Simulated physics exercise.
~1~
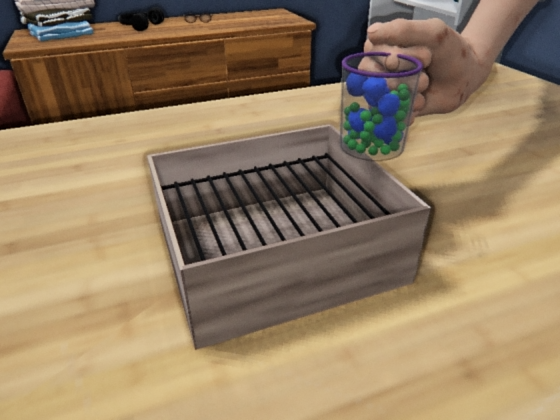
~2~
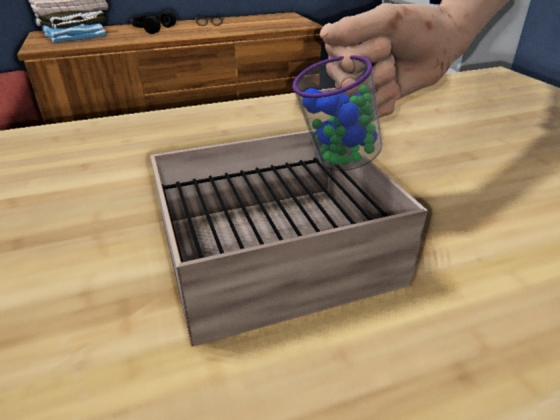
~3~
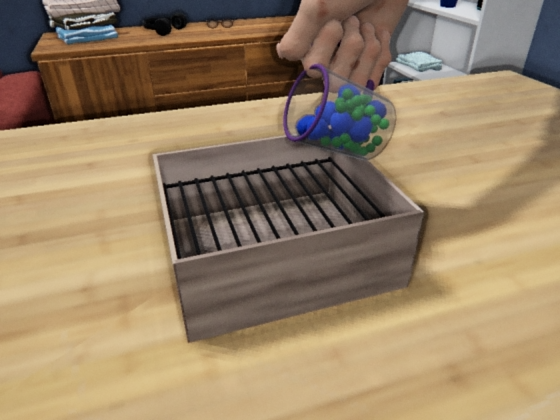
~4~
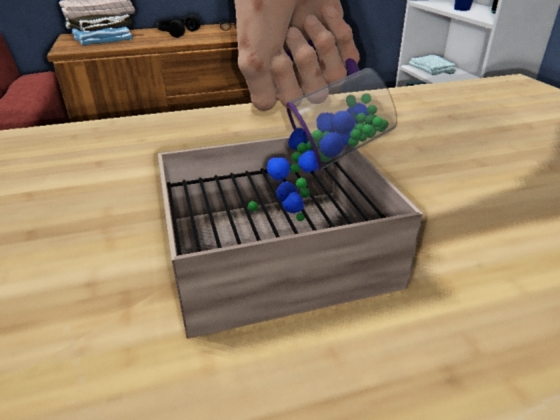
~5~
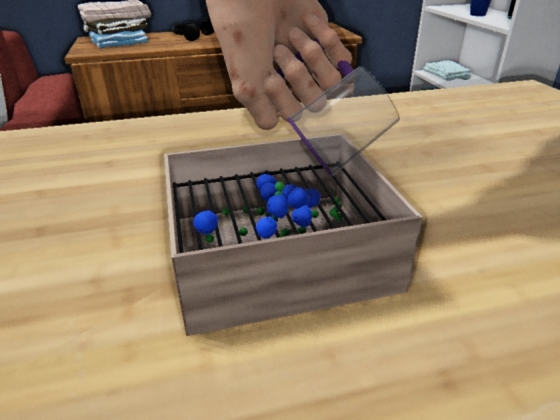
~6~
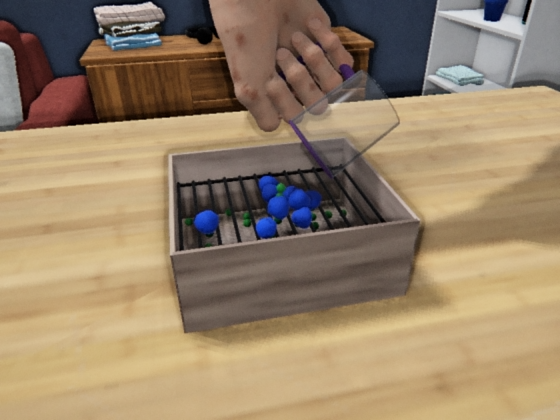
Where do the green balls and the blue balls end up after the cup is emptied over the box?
Nearly all the green balls end up below the wires inside the box, while the blue balls are caught on top of the rack.
